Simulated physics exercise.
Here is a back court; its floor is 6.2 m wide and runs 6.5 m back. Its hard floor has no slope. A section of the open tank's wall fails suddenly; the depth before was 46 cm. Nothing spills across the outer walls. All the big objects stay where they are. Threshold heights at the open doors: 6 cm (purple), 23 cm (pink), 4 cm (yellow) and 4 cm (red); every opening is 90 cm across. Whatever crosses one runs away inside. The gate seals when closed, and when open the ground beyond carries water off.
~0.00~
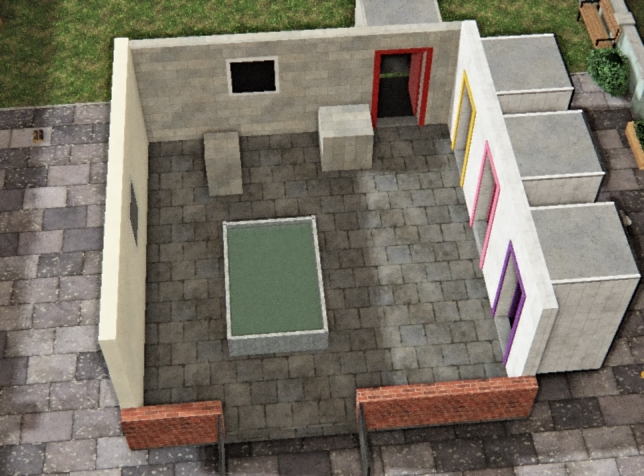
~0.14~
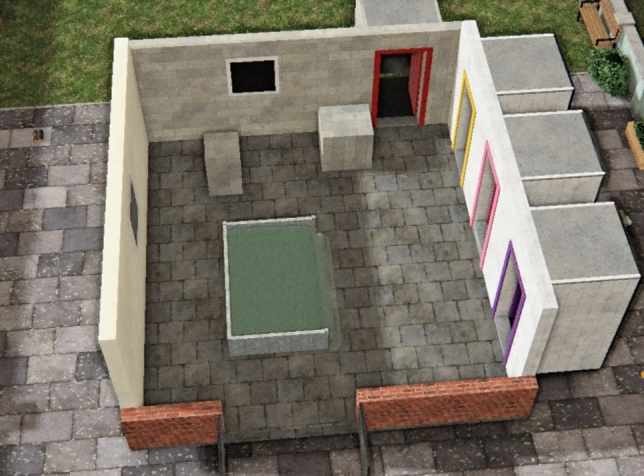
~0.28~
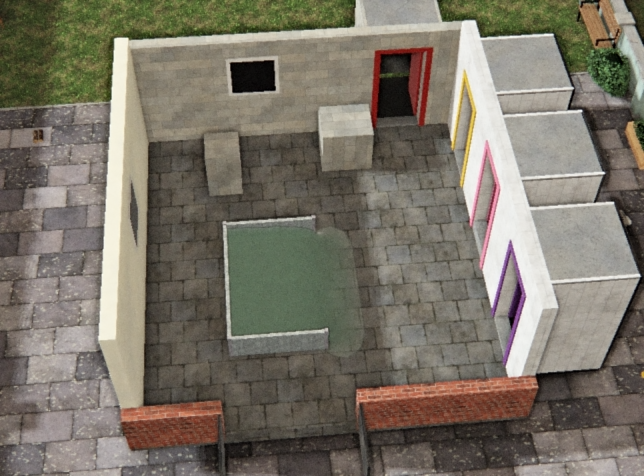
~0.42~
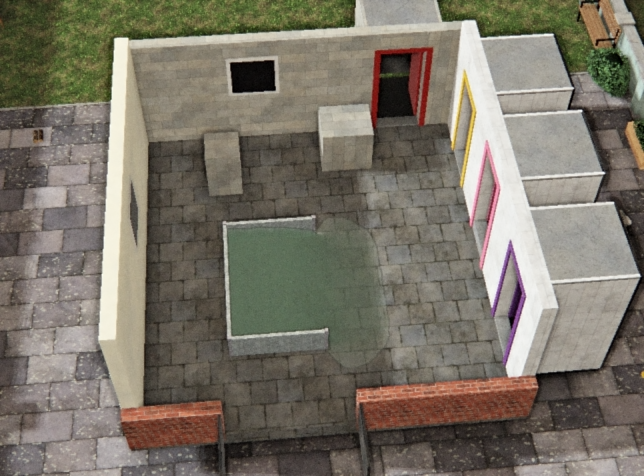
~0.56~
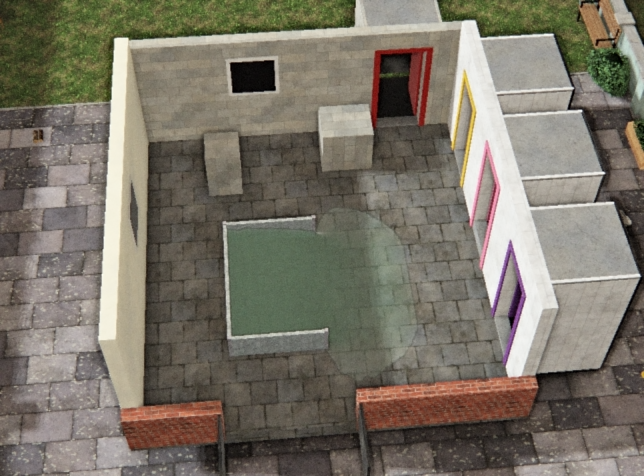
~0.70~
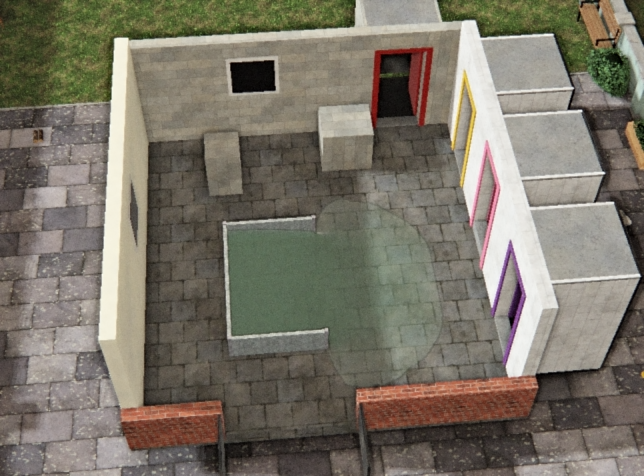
A low tank of green water stands in a grey-paved, roofless walled court, seen from high above its front. Two pale blocks sit towards the back near a red doorway, with yellow, pink and purple doorways along the right wall and low red brick walls in front. The tank's right side gives way, and water spreads rightwards in a widening, thinning rounded sheet, while the camera stays still.
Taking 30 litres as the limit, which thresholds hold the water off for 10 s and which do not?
Within that time: At the purple door it goes over the limit; at the pink door it stays under the limit; at the yellow door it passes the limit; at the red door it goes over the limit.
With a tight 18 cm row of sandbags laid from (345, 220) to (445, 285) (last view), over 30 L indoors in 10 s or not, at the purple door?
Then: Purple above.
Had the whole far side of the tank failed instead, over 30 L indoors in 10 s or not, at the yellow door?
Then: Yellow above.
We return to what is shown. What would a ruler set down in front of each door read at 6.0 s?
In cm: Purple 8, pink 7, yellow 6, red 12.
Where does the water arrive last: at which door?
Last comes the red one.
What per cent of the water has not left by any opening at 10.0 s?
About 76 per cent.
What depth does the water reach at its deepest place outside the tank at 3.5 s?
Roughly 22 cm.
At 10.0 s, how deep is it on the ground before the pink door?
Roughly 5.0 cm deep.
After 1.4 s water covers 35 % of the floor and is deepest (29 cm) near (478, 278); purple door 11 cm at the sill, 1 L in, pink door 23 cm at the sill, 0 L in, yellow door not reached, red door not reached.
After 2.2 s water covers 40 % of the floor and is deepest (28 cm) near (478, 278); purple door 19 cm at the sill, 40 L in, pink door 26 cm at the sill, 2 L in, yellow door 8 cm at the sill, 0 L in, red door not reached.
After 3.5 s water covers 45 % of the floor and is deepest (22 cm) near (443, 125); purple door 15 cm at the sill, 107 L in, pink door 15 cm at the sill, 5 L in, yellow door 8 cm at the sill, 17 L in, red door 11 cm at the sill, 2 L in.
After 6.0 s water covers 65 % of the floor and is deepest (12 cm) near (383, 129); purple door 8 cm at the sill, 156 L in, pink door 7 cm at the sill, 5 L in, yellow door 6 cm at the sill, 31 L in, red door 12 cm at the sill, 93 L in.
After 10.0 s water covers 90 % of the floor and is deepest (7 cm) near (392, 128); purple door 4 cm at the sill, 160 L in, pink door 5 cm at the sill, 5 L in, yellow door 6 cm at the sill, 64 L in, red door 7 cm at the sill, 138 L in.
